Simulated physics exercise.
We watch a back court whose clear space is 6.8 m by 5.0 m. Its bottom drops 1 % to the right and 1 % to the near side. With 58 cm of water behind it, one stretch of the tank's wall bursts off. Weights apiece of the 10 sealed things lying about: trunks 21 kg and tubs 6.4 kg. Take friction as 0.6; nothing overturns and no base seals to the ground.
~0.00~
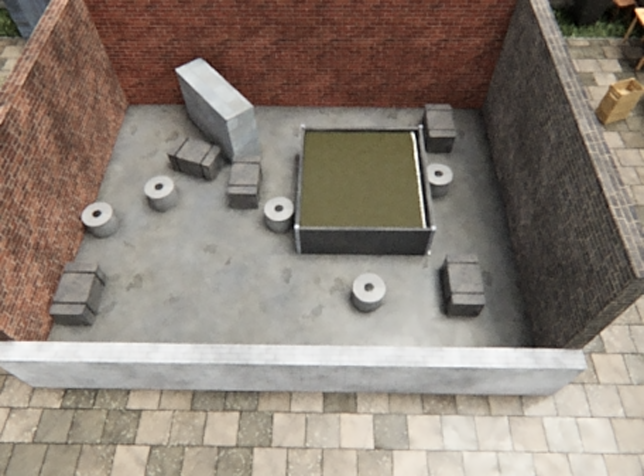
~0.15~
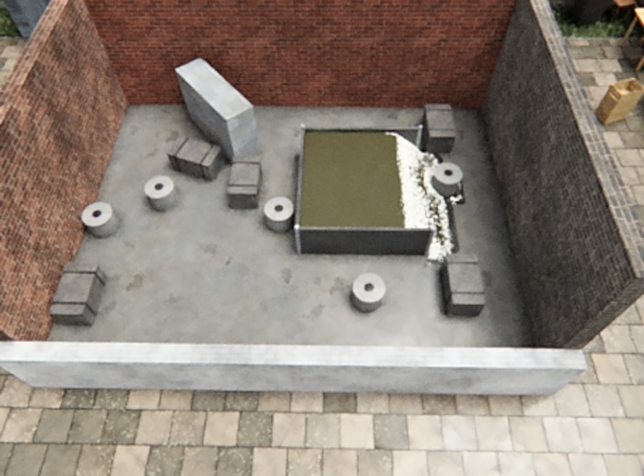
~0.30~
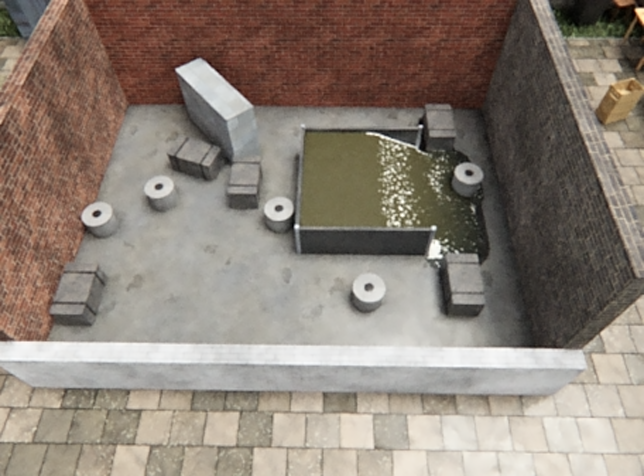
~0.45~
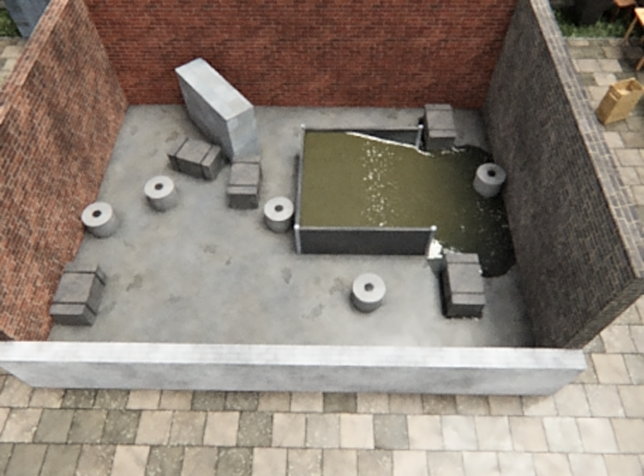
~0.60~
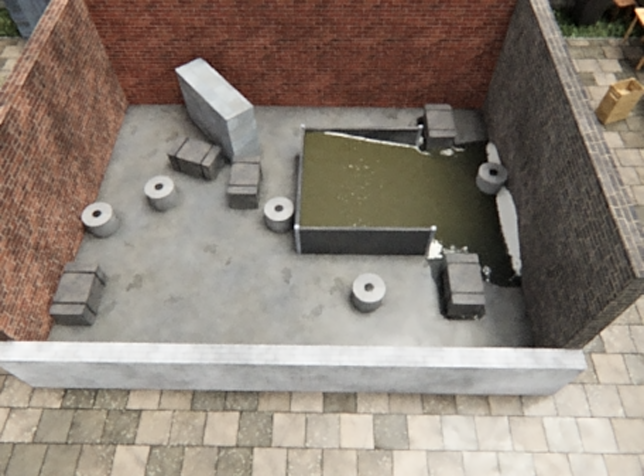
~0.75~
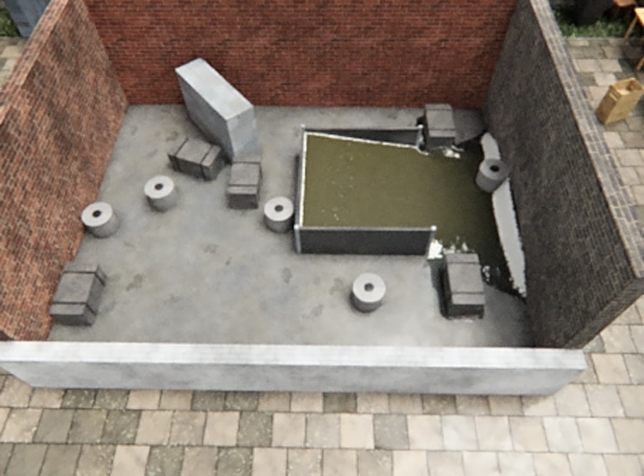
Murky green water pours from the tank's open right side and pushes one grey tub rightward.
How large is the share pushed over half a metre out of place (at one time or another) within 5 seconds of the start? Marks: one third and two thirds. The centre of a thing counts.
That comes to between one and two thirds.
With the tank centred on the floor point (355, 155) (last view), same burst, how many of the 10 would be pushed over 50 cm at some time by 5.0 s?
In that case 4 of them.
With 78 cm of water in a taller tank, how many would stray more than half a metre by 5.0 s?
Then 5.
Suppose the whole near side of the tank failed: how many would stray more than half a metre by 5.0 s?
In that case 5 of them.
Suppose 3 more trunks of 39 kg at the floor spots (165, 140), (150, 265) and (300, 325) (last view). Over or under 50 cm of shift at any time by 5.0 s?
In that order: Short of it, under, past it.
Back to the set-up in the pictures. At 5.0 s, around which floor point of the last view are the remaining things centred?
Near (224, 208).
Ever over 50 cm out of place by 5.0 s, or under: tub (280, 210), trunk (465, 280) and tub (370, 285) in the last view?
In that order: Under, past it, past it.
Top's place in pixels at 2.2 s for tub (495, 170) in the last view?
Near (451, 131).
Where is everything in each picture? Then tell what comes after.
The first picture shows a tub at (438, 174) rests on the ground; a trunk at (440, 120) rests on the ground; 3.8 m2 under water; 0 of 10 have shifted.
The second picture shows a tub at (448, 173), on the bottom, 15 cm from its start; a trunk at (440, 120), on the bottom; 4.7 m2 under water; 1 of 10 have shifted.
The third picture shows a tub at (469, 173) rests on the ground, 49 cm from its start; a trunk at (440, 120), on the bottom; water covers 6.0 m2; 1 of 10 have shifted.
The fourth picture shows a tub at (491, 174), on the bottom, 85 cm from its start; a trunk at (440, 120), on the bottom; 7.2 m2 under water; 1 of 10 have shifted.
The fifth picture shows a tub at (493, 173) floats, 88 cm from its start; a trunk at (440, 120) rests on the ground; 7.5 m2 under water; 1 of 10 have shifted.
The sixth picture shows a tub at (495, 169), afloat, 87 cm from its start; a trunk at (440, 120) rests on the ground; 7.7 m2 under water; 1 of 10 have shifted.
After 1.1 s 1 of 10 are over 50 cm from their spots; 1 afloat.
After 2.2 s 1 of 10 are over 50 cm from their spots; 1 afloat.
After 3.5 s 4 of 10 are over 50 cm from their spots; 2 afloat.
After 5.0 s 4 of 10 are over 50 cm from their spots, and 4 have been at some point; 2 afloat.
